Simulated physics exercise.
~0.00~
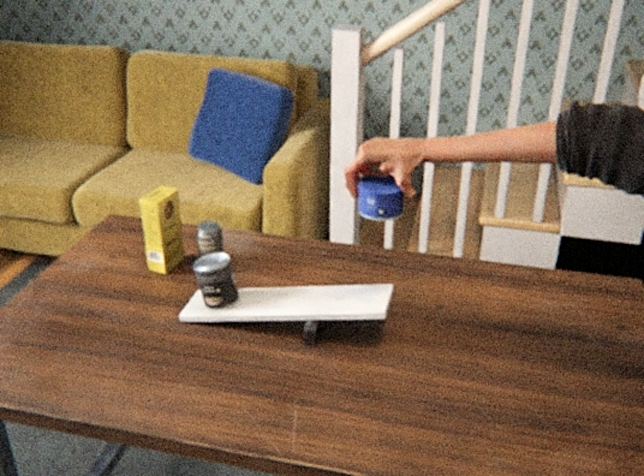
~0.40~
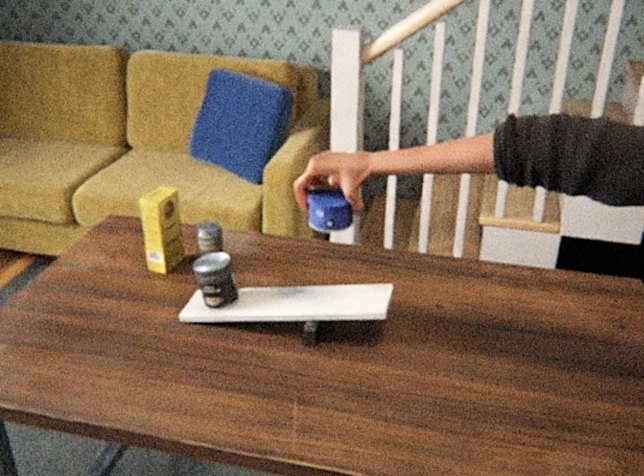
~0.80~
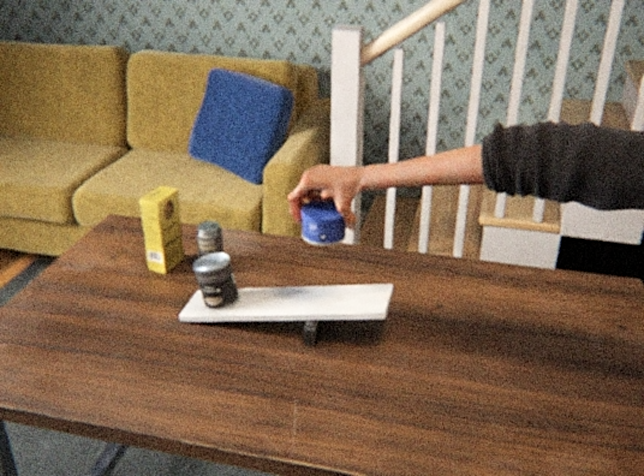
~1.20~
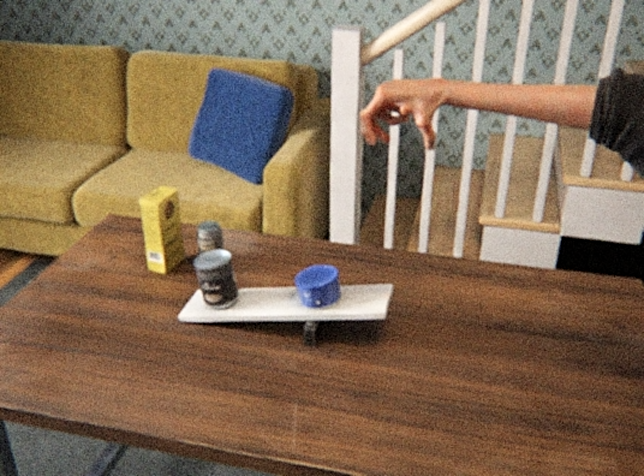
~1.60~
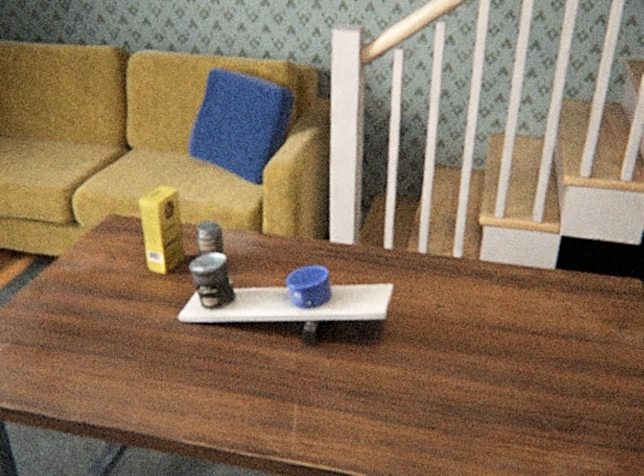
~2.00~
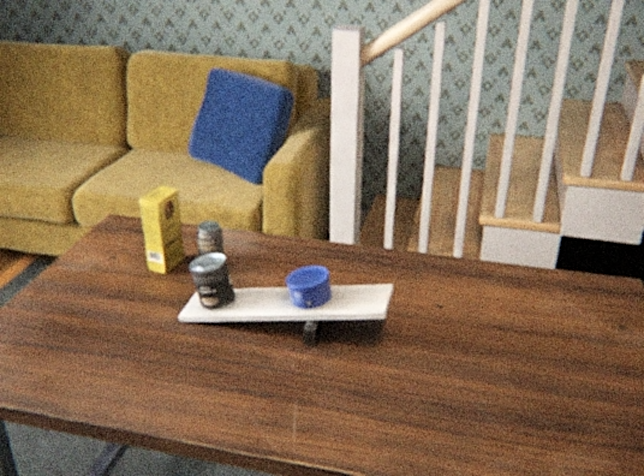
The video shows a hand lowering a blue tub onto a tilted white plank holding a black tin on a wooden table, then letting go and withdrawing. The tub shifts slightly left and comes to rest upright, while the plank stays tilted with its left end low.
